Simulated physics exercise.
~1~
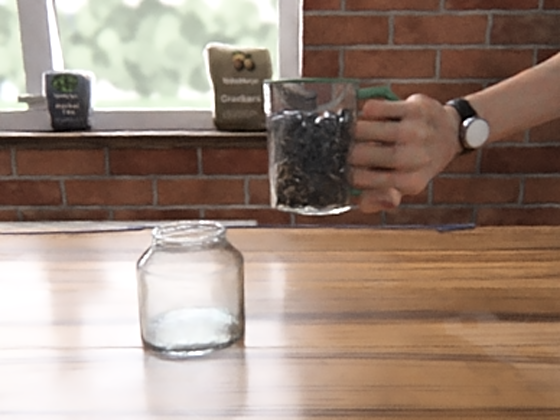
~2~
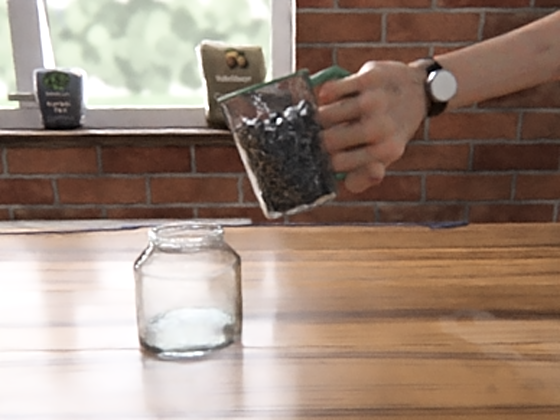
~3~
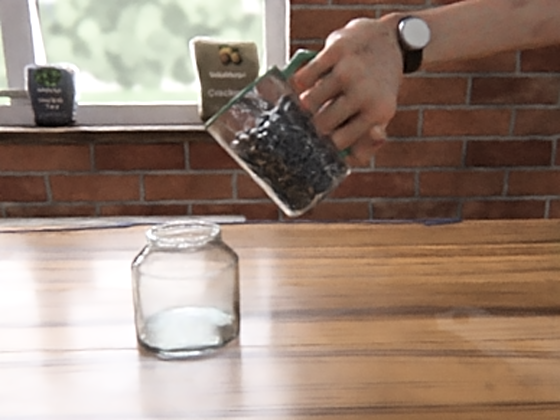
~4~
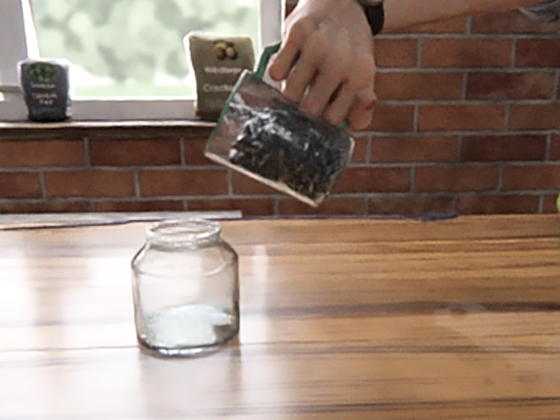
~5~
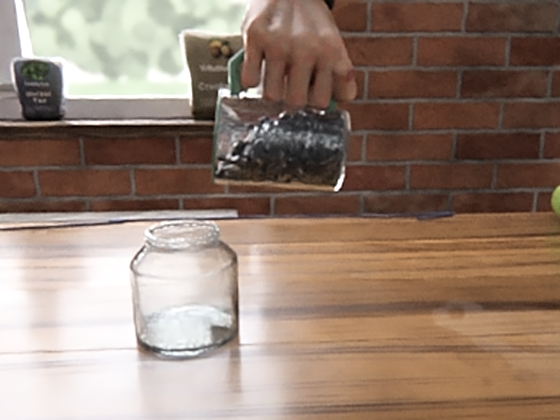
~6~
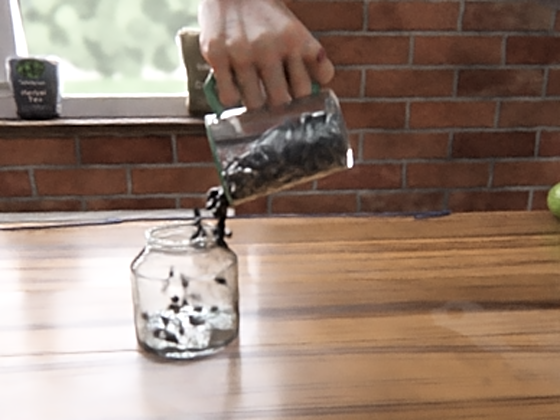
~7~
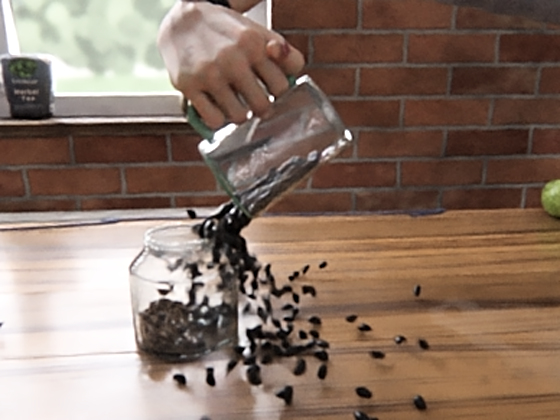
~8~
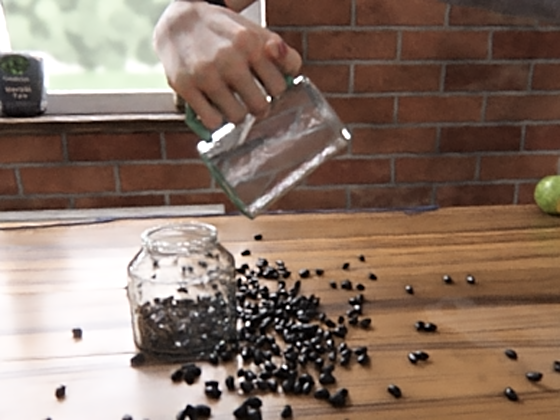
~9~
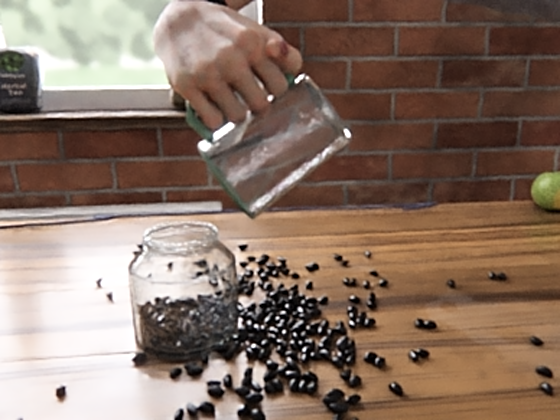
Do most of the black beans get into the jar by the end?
No, only a fair share of them lands in the jar. The larger part spills onto the table, and the cup is left empty.
The clip opens on a hand holding a glass cup full of black beans above and to the right of an open, nearly clear jar on a wooden table. The hand moves left and tips the cup toward the jar until it lies on its side, with the beans still inside. As it tilts further, a few beans slide over the rim and drop into the jar. Then the rest rush out, some going in while many tumble down beside it and scatter. The hand ends holding the emptied cup tipped downward, with the jar partly filled and most beans spread across the table.
